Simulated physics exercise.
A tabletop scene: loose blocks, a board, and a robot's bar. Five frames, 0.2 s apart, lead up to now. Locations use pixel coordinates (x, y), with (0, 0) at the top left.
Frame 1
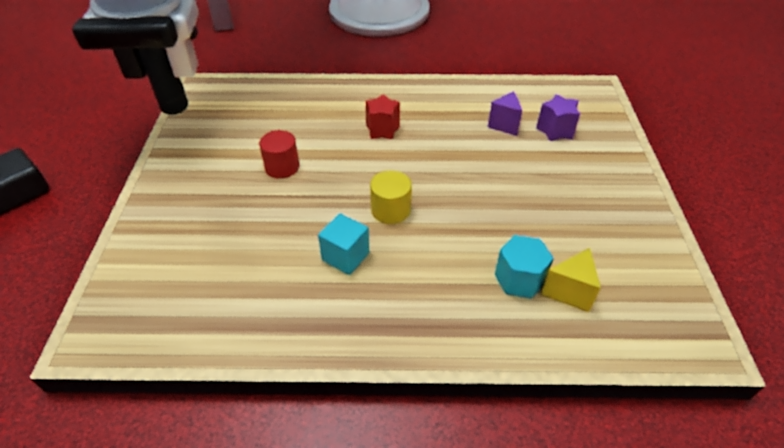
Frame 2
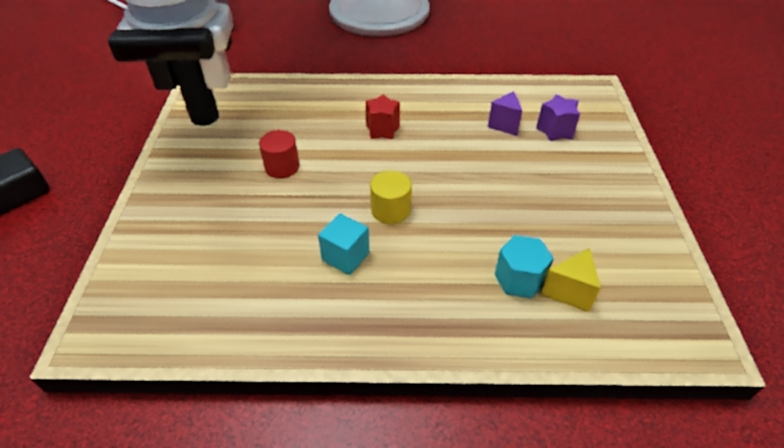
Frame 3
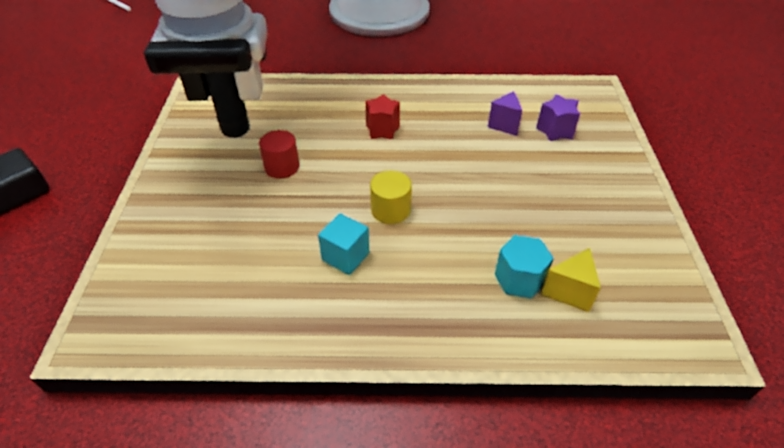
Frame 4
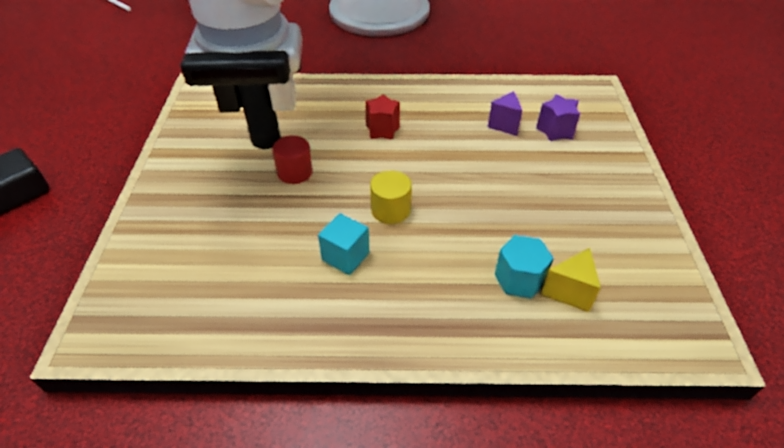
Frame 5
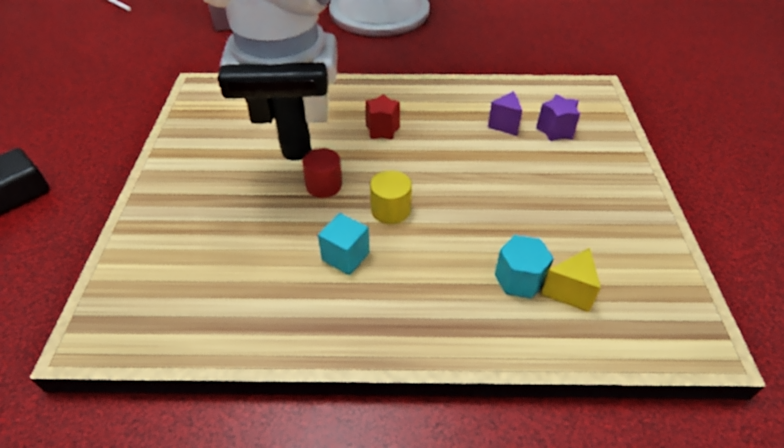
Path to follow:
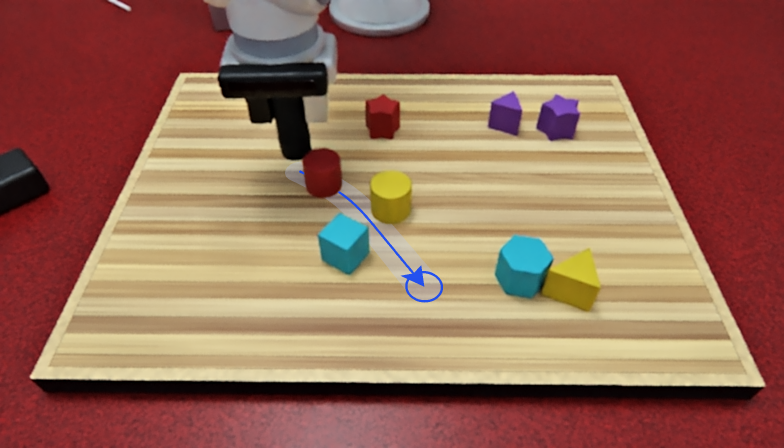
Robot arm with a black bar moving right and toward the viewer, pushing a red cylinder across a wooden board of colored blocks.
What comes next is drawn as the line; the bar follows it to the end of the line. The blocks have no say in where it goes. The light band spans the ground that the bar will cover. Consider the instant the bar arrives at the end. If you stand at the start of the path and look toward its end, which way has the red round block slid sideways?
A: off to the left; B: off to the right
A - off to the left.
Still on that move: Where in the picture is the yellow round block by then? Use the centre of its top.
That would be at about pixel (438, 200).
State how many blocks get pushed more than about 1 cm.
I think two will be displaced.
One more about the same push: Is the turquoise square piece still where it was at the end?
I expect so.
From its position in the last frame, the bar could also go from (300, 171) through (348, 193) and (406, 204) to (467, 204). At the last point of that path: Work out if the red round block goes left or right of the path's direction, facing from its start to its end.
The right-hand side.
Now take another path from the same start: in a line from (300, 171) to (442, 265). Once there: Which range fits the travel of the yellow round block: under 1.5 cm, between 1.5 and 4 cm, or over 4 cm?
More than 4 cm.
Path on the board, from (300, 171) through (347, 198) and (384, 238) to (424, 286).
What follows on the original path. One third of the way, bar at (346, 179); red round block at (371, 189); yellow round block at (412, 191).
Two thirds of the way, bar at (384, 219); red round block at (417, 228); yellow round block at (438, 200).
At the end, bar at (426, 268); red round block at (466, 255); turquoise square piece in place; yellow round block at (438, 200).
